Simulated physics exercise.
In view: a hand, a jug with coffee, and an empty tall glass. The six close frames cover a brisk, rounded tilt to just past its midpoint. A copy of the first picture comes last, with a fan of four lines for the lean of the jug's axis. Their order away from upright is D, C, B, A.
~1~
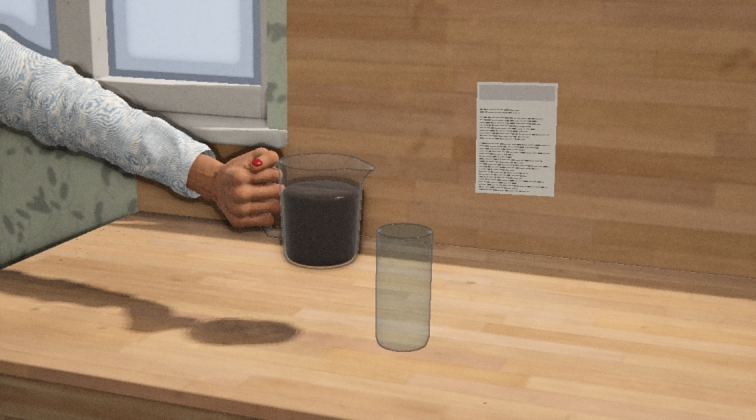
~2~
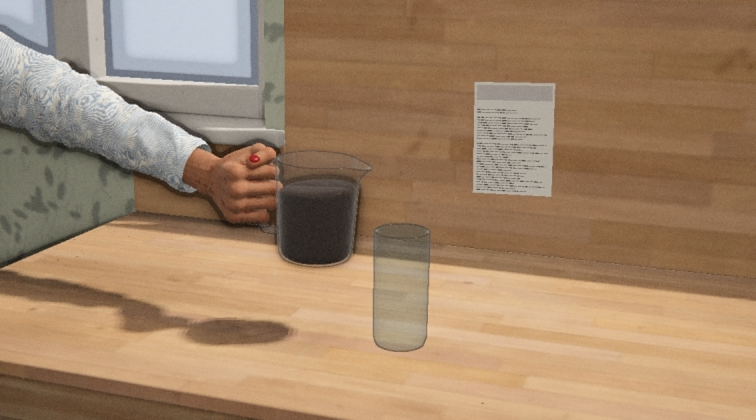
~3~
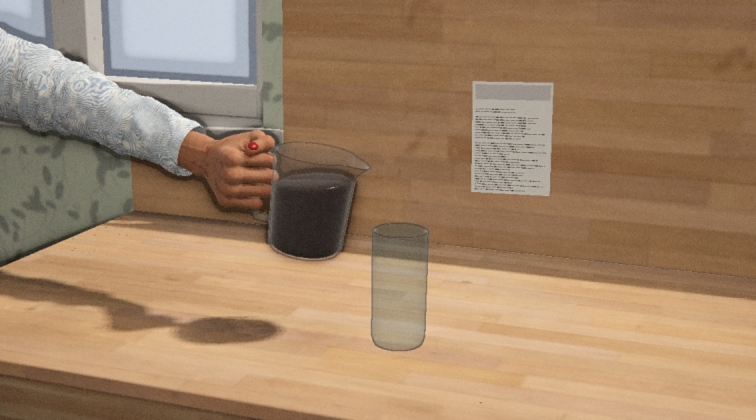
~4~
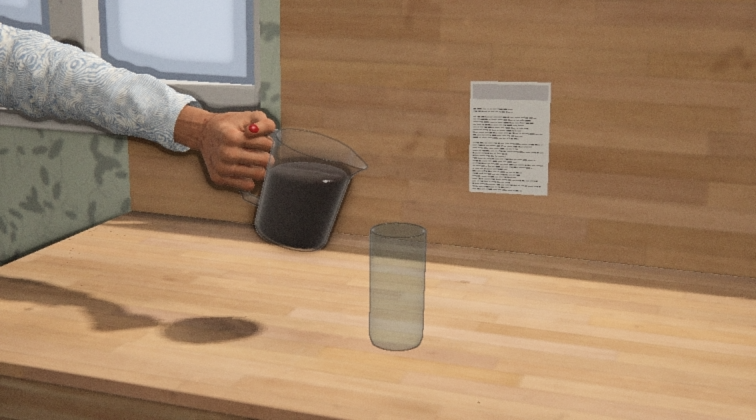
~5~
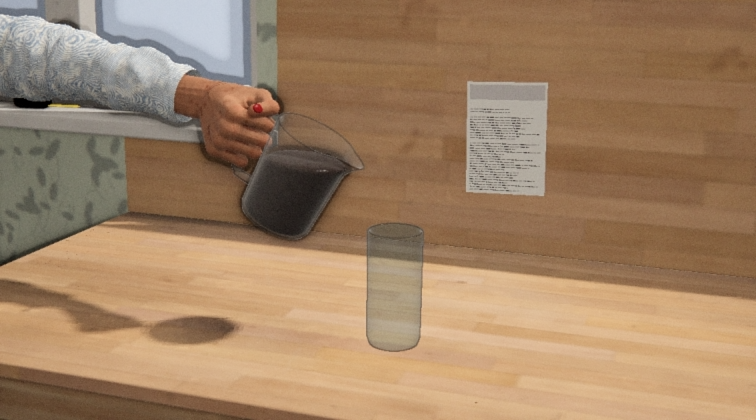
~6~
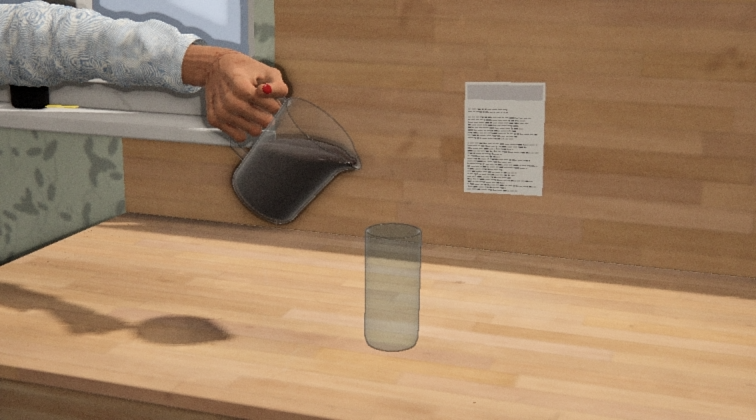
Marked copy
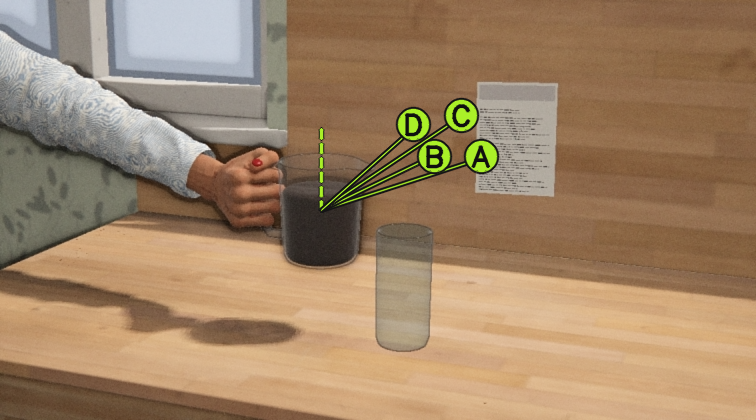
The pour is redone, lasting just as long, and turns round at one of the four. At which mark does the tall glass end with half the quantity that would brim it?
It is B.
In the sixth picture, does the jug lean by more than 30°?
Yes, it does.
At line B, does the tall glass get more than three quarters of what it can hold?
No.
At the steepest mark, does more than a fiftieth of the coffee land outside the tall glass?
No.
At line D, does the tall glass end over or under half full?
Under.
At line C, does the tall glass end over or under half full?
Under half.
On the marked copy, A at (466, 163); B at (418, 163); C at (447, 125); D at (402, 138).
If A is chosen, the tall glass ends with about 69 % of what it can hold.
If B is chosen, the tall glass ends with about 48 % of what it can hold.
If C is chosen, the tall glass ends with about 31 % of what it can hold.
If D is chosen, the tall glass ends with about 18 % of what it can hold.
